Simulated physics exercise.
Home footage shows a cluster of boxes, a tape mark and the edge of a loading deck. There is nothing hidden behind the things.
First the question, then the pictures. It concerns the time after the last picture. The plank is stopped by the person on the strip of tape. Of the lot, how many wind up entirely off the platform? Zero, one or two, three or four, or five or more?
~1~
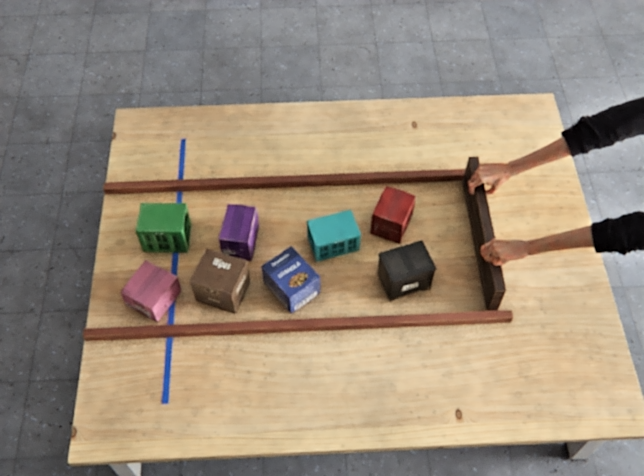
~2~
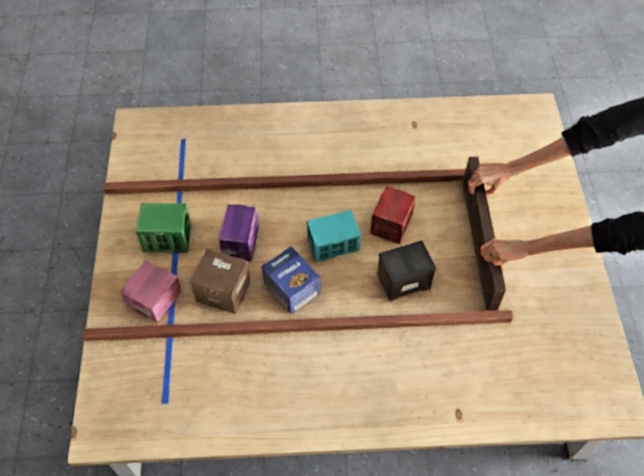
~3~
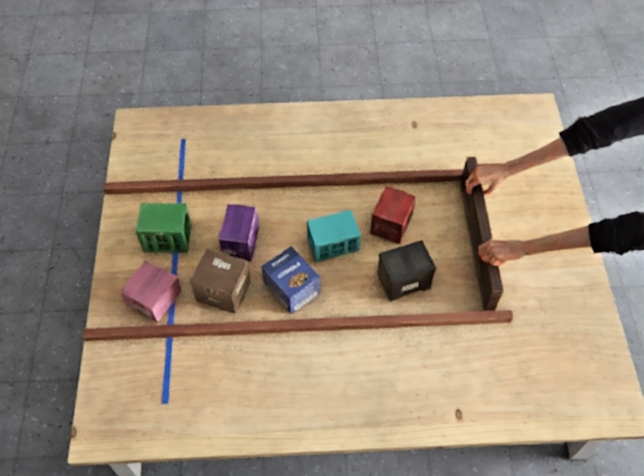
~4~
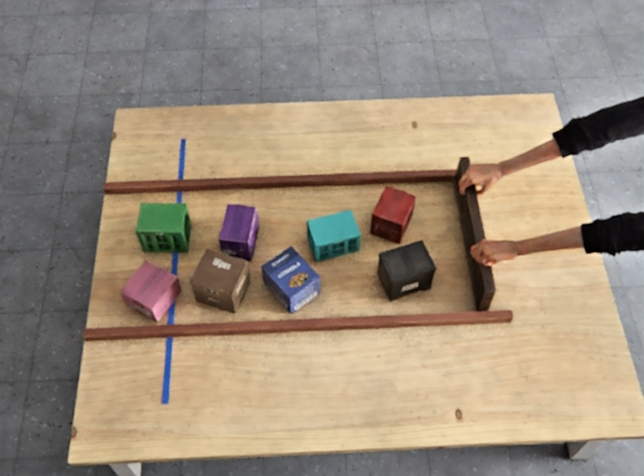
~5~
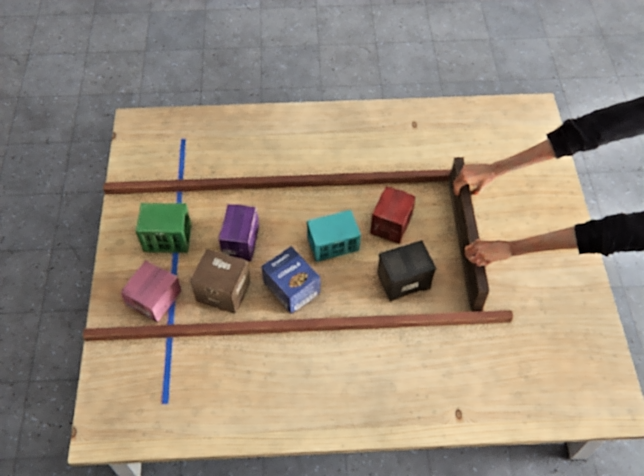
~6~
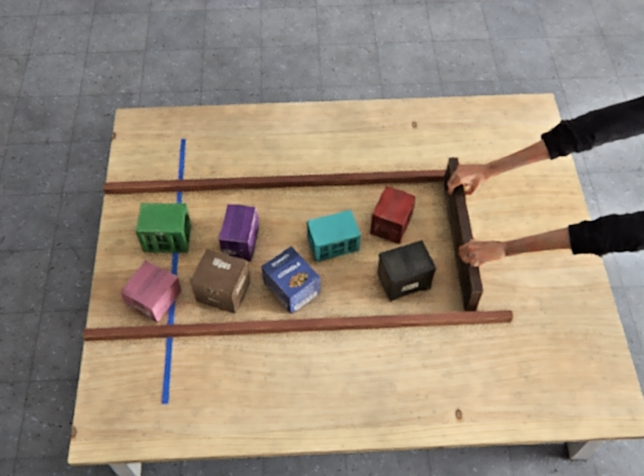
Entirely off: Three or four.
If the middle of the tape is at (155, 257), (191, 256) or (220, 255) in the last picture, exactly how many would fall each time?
Tallies in the order asked: 5, 3, 2.
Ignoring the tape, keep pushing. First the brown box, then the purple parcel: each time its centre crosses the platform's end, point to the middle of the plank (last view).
The middle is at (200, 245) when it's the brown box, and at (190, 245) when it's the purple parcel.
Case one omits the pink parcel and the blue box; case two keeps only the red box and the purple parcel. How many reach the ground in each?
Falls come to 2 the first time and 2 the other time.
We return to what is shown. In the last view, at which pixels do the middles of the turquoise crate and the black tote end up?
I'd put one at around (118, 242) and the other at around (147, 276).
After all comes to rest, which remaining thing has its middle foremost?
Answer: The blue box.
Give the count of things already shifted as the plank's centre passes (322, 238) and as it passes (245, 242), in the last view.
So far 6, and 8 at the second.
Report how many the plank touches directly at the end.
The number is 2.
A little later, none off yet; pink parcel at rest near (152, 291); green crate at rest near (165, 228); brown box moving near (218, 282).
When it is over, the number that fall off is three or four; down, purple parcel, brown box, green crate and pink parcel.
